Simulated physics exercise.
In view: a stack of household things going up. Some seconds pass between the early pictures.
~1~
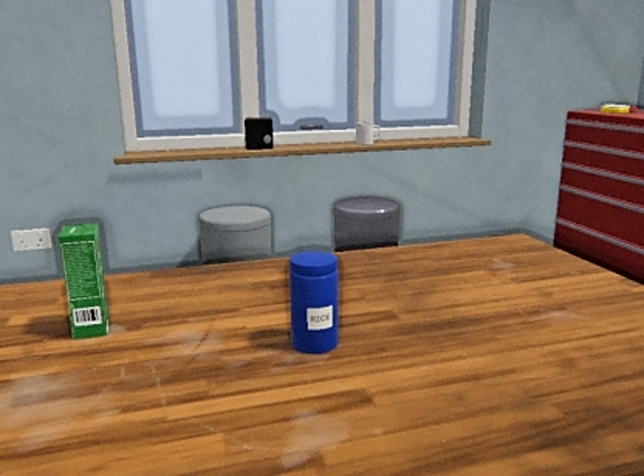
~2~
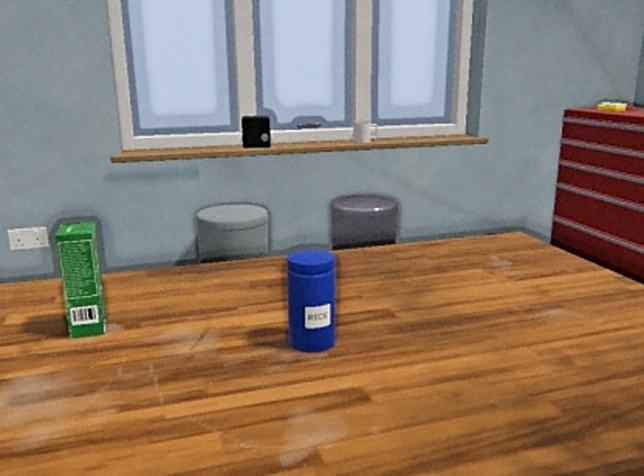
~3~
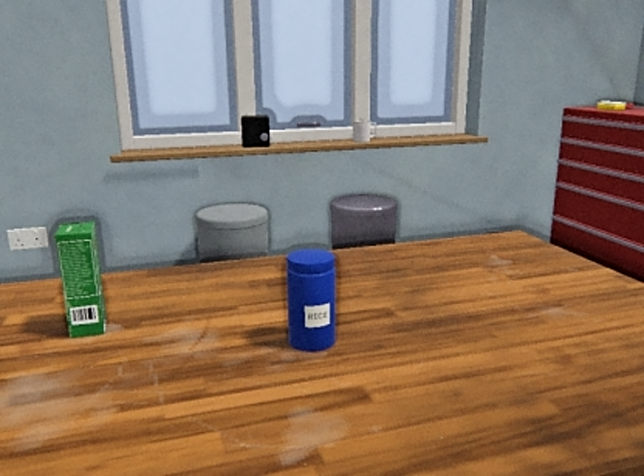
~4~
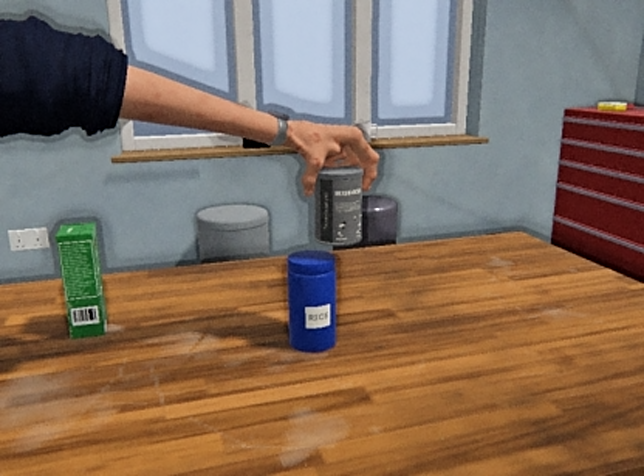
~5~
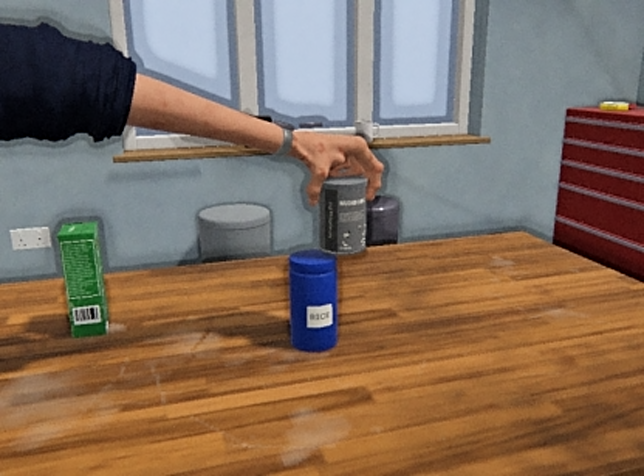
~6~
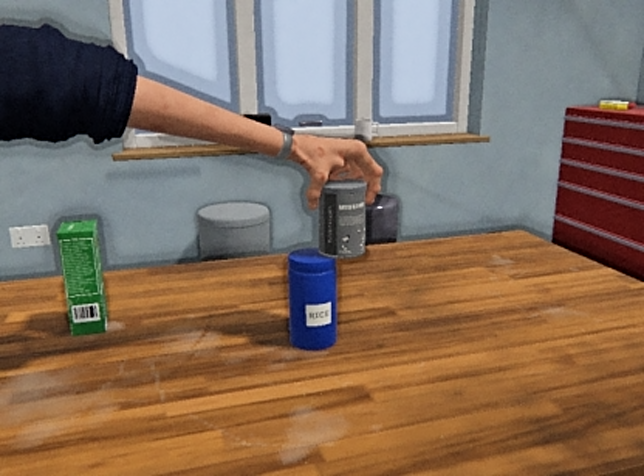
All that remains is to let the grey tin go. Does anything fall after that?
Outcome: The pile loses its balance.
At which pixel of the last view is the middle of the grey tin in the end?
Around (413, 309).
Then, 0.30 s past the last view, grey tin rocked 40° from its first pose near (362, 229).
Then, 0.40 s past the last view, grey tin now fallen.
Then, 0.50 s past the last view, things are still on the move.
Then, 1.70 s past the last view, nothing new.
Finally, fallen, grey tin; the other 2 still in place. Final places as the last picture's camera would see them, grey tin near (414, 309). The pile comes apart.
